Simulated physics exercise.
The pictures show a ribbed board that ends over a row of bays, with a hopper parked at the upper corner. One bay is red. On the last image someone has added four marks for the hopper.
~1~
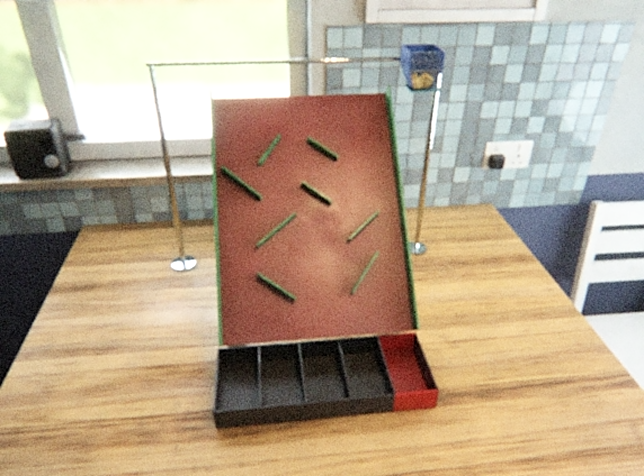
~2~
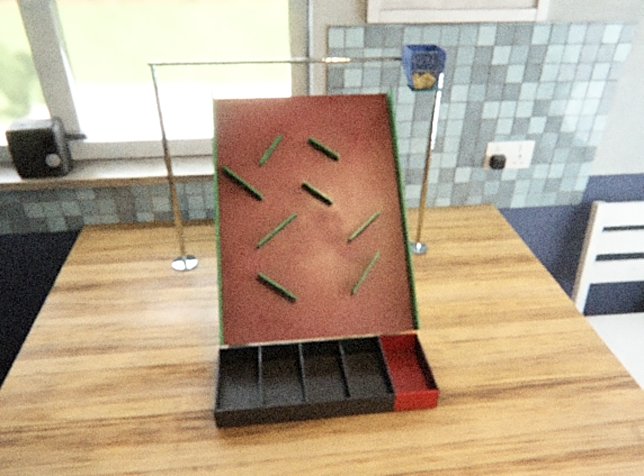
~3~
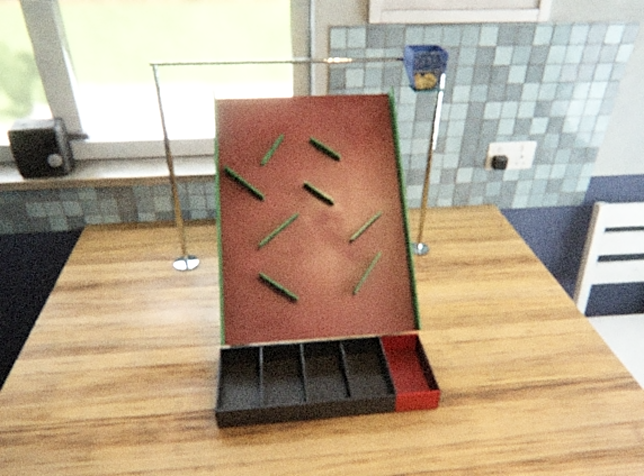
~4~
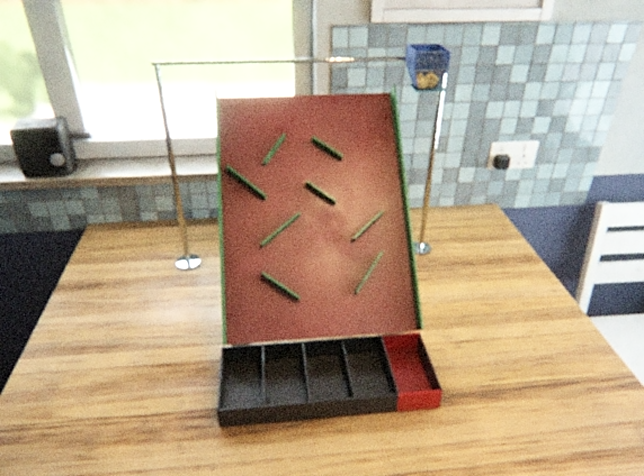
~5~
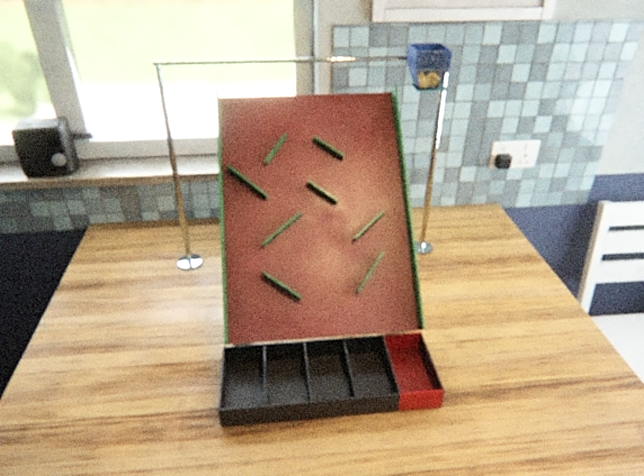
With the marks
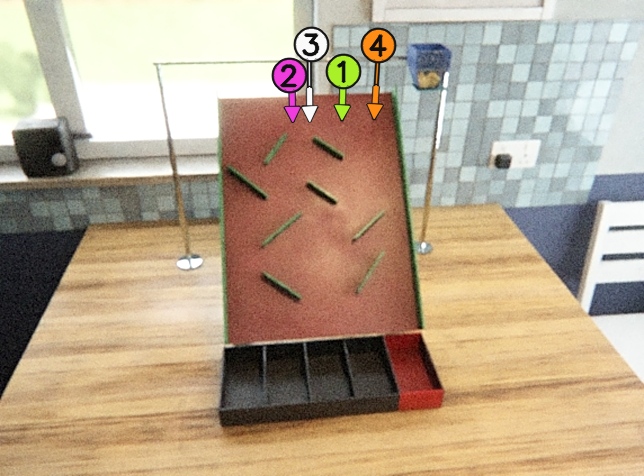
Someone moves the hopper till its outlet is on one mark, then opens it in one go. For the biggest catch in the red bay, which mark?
Use mark 4.
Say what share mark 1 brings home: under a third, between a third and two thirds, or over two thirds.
Mark 1 gives under a third.
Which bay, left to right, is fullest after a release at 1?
It is the third one.
On the marked copy, mark 1 meets the board at (342, 114); mark 2 meets the board at (292, 116); mark 3 meets the board at (309, 115); mark 4 meets the board at (374, 113).
If 1 is chosen, about a quarter in the red bay, most in other bays.
If 2 is chosen, a stray few in the red bay, nearly all in other bays, a small part outside the box.
If 3 is chosen, about a quarter in the red bay, most in other bays.
If 4 is chosen, about half in the red bay, about half in other bays, a stray few outside the box.
